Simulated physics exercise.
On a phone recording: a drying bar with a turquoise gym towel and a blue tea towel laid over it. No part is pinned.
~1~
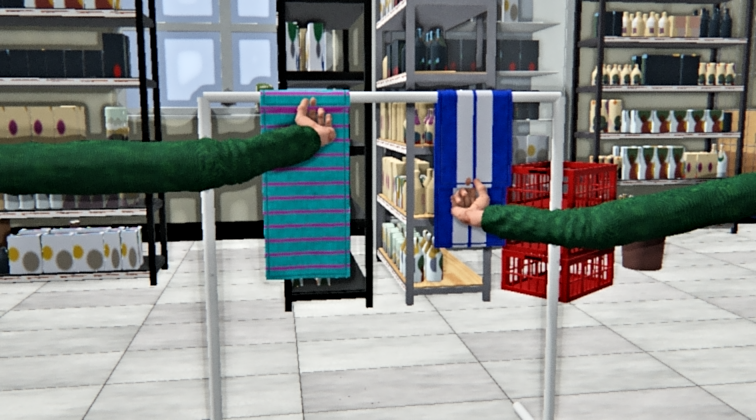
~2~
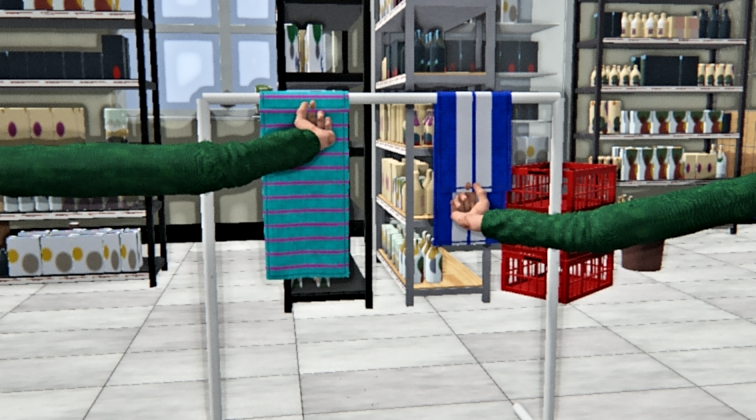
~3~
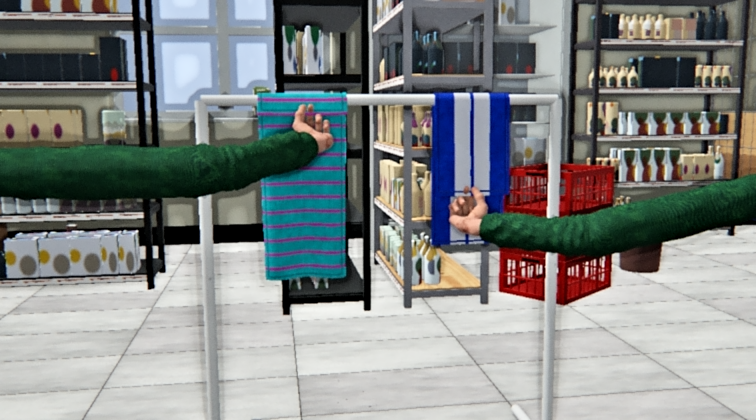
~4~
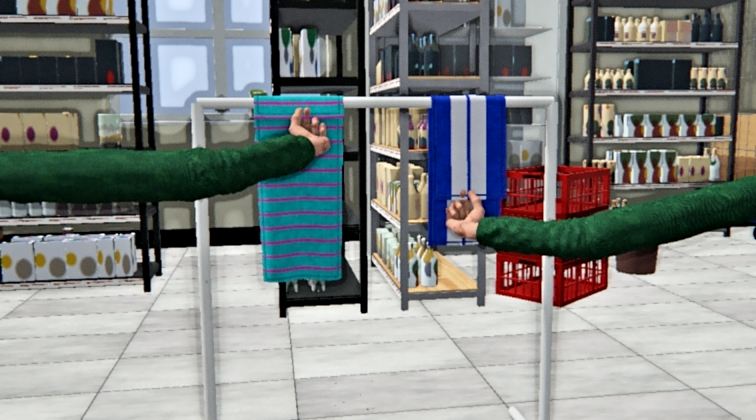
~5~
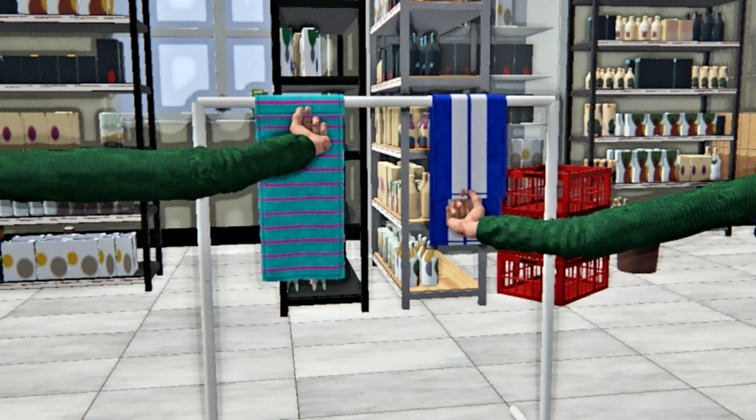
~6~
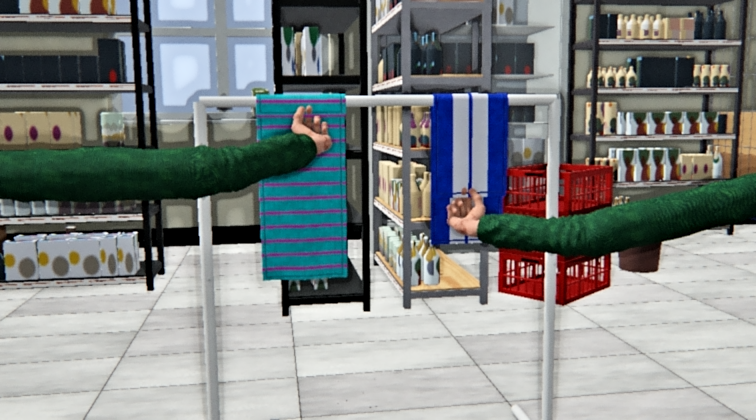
Two green-sleeved arms reach in from the left and right in a shop with a pale tiled floor and shelves of bottles and boxes, seen from straight ahead. Their hands are at a striped turquoise towel on the left and a blue and white one on the right, both over a white bar, with red crates behind. Arms and towels barely move, while the view shakes slightly.
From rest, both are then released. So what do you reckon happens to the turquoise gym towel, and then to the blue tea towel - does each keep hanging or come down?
As I see it, the turquoise gym towel will fall off I expect, the blue tea towel will stay put I expect.
Then, 0.32 s past the final frame, gym towel clear of the rail and dropping near (304, 247); tea towel unmoved.
Then, 0.56 s past the final frame, gym towel in a heap on the floor; tea towel unmoved.
When it is over, gym towel in a heap on the floor; tea towel unmoved. The turquoise gym towel slides off and the blue tea towel hangs there.
